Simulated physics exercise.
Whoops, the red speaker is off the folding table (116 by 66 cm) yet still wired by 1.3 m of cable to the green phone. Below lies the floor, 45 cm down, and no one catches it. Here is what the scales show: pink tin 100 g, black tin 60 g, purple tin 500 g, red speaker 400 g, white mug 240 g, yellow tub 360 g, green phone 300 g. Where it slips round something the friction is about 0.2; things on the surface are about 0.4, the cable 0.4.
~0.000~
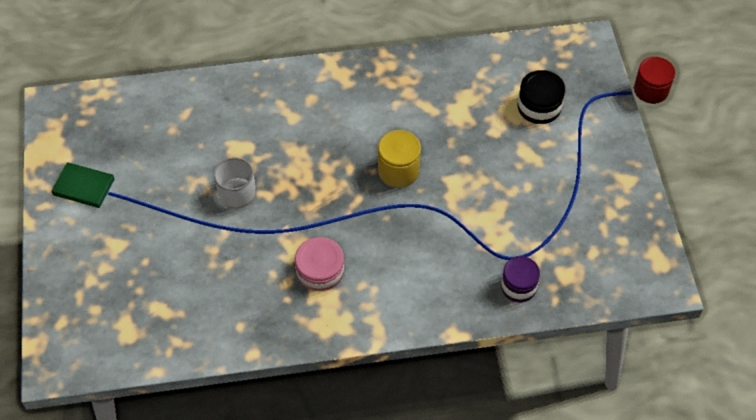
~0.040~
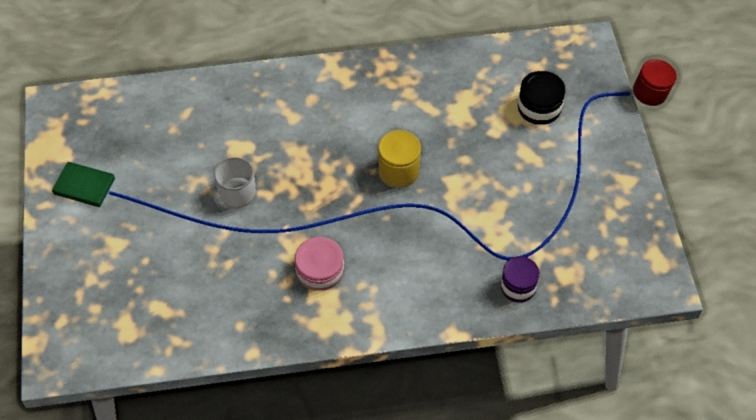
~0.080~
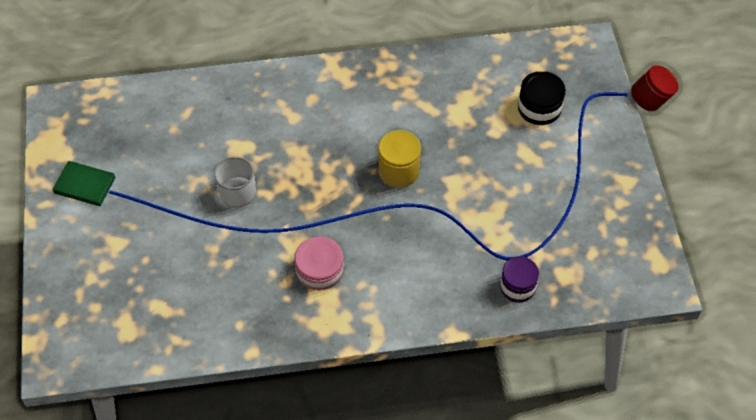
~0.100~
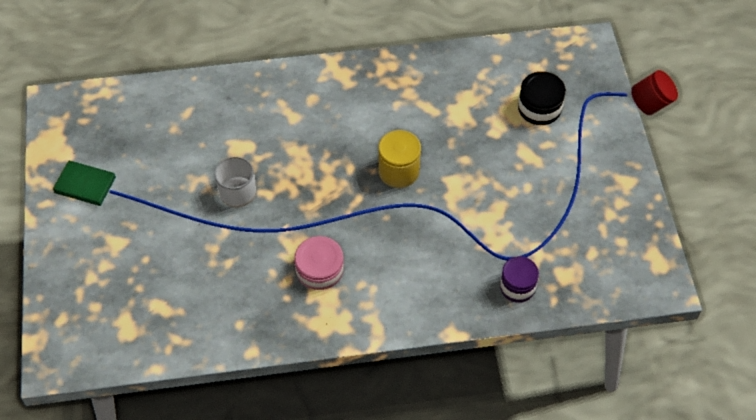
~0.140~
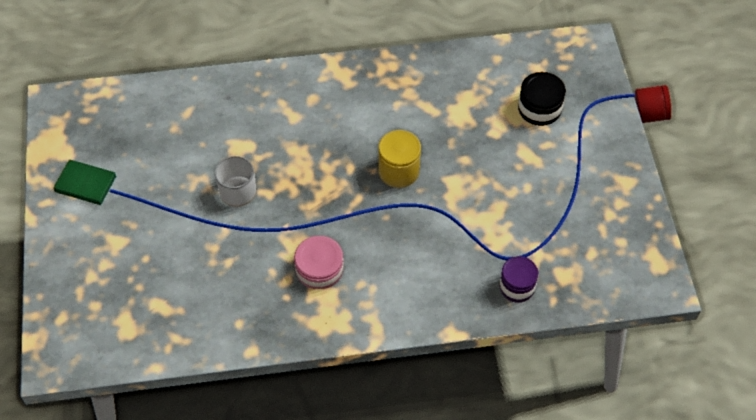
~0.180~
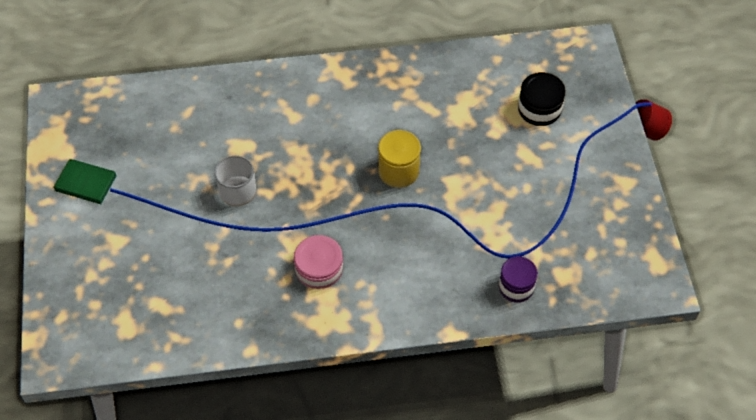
The footage shows a red cylindrical object tilting and dropping just past a table's right edge, linked by a blue cord to a flat green object; the cord's right end then shifts, while the tabletop containers stay virtually still.
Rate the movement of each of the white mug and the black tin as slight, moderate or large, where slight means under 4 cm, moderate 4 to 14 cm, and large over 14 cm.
Ratings - white mug: Slight; black tin: Slight.
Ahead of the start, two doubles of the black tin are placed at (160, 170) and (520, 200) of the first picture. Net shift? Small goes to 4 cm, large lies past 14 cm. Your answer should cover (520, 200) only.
Big.
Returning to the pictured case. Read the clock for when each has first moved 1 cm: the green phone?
For the green phone, around 0.34 seconds.
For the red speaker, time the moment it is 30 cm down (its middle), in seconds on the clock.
The clock reads 0.32 s at that moment.
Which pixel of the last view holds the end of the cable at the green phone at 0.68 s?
Somewhere around (216, 199) in the final picture.
At 0.4 s, the cable's tail end at (170, 193); white mug 2 cm off its start, green phone 11 cm off its start, red speaker over the edge.
At 0.7 s, the cable's tail end at (216, 199); white mug 2 cm off its start, green phone 20 cm off its start, red speaker over the edge.
At 0.9 s, the cable's tail end at (216, 199); white mug 2 cm off its start at (236, 163), green phone 20 cm off its start at (187, 195), red speaker over the edge.
At 1.2 s, the cable's tail end at (216, 199); white mug 2 cm off its start, green phone 20 cm off its start, red speaker over the edge.
At 2.4 s, the cable's tail end at (216, 199); white mug 2 cm off its start at (236, 163), black tin 0 cm off its start at (543, 89), green phone 20 cm off its start at (187, 195), red speaker over the edge.
